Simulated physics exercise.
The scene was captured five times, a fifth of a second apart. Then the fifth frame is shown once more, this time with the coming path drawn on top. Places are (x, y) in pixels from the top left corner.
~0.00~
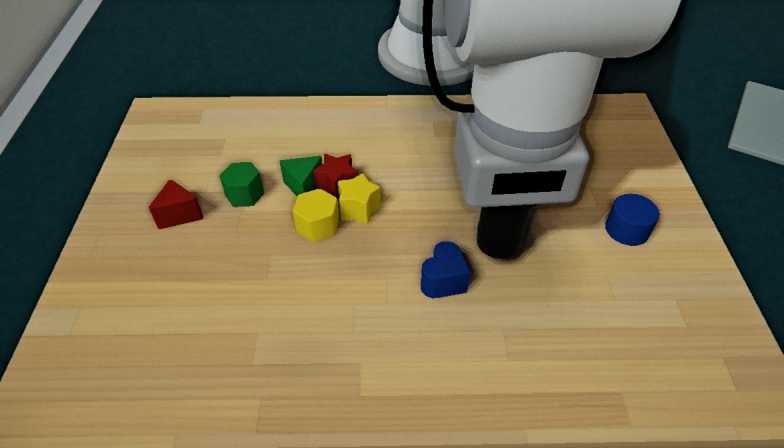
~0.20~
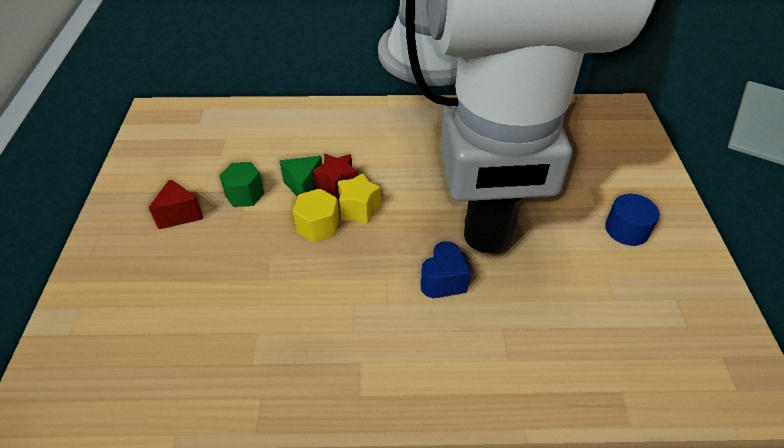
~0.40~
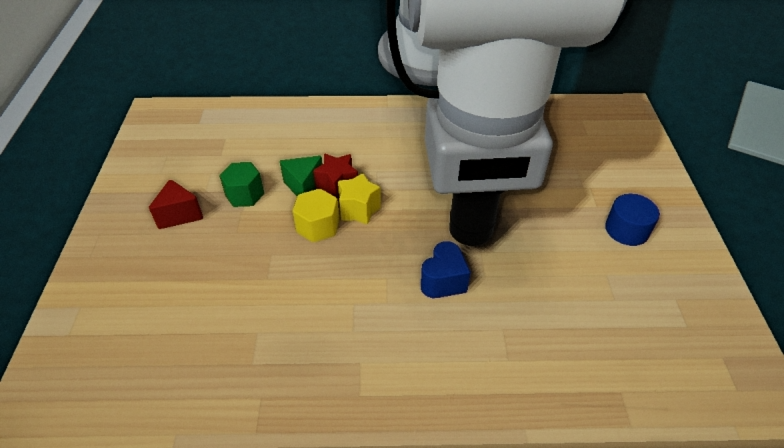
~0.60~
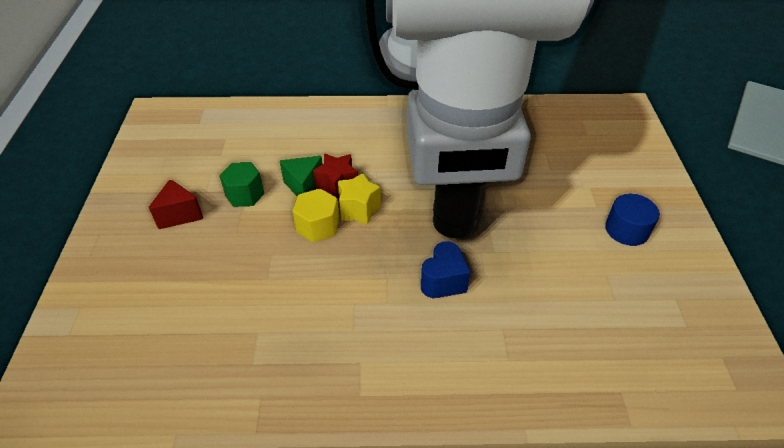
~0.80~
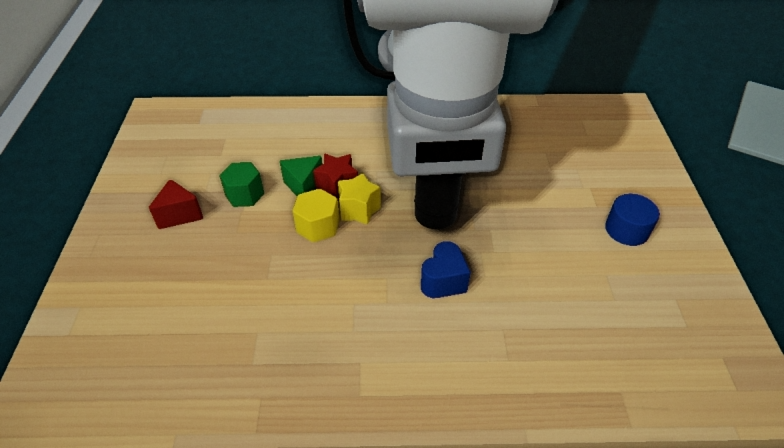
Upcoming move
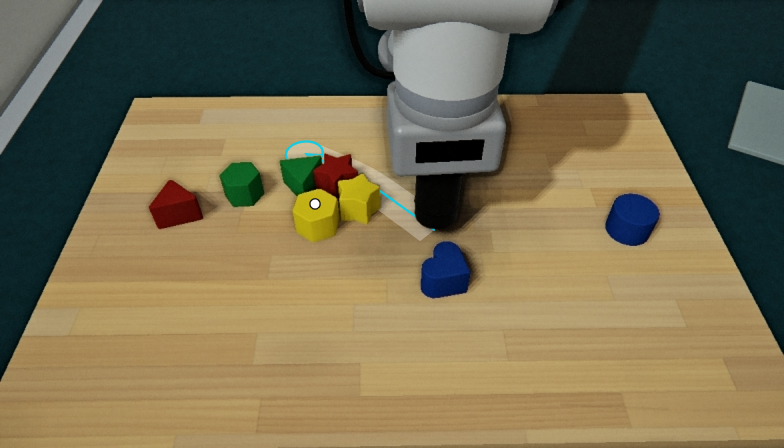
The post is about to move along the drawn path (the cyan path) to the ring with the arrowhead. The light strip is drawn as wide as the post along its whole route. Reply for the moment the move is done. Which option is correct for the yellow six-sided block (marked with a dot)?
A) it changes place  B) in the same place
My answer is option B.
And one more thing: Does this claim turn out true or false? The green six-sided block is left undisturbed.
The claim does not hold.
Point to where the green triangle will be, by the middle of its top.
I think it will end close to (246, 159).
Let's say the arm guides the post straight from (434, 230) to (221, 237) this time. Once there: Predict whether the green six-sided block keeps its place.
That block ends up displaced.
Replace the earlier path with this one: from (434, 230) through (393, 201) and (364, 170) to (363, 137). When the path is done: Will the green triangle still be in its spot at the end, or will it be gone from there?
That block ends up displaced.
The drawn path runs from (434, 230) via (371, 185), ending at (304, 153); the dot is on the yellow six-sided block.
What follows on the original path. One third of the way, post (390, 184); yellow star-shaped block (349, 186), turned 20° anticlockwise.
Two thirds of the way, post (348, 158); green triangle (276, 159); red star-shaped block (311, 159); yellow star-shaped block (337, 178), turned 85° anticlockwise.
At the end, post (302, 138); green six-sided block (226, 177), turned 40° anticlockwise; green triangle (246, 159), turned 35° anticlockwise; yellow six-sided block not moved; red star-shaped block (276, 148), turned 35° anticlockwise; yellow star-shaped block (337, 178), turned 85° anticlockwise.
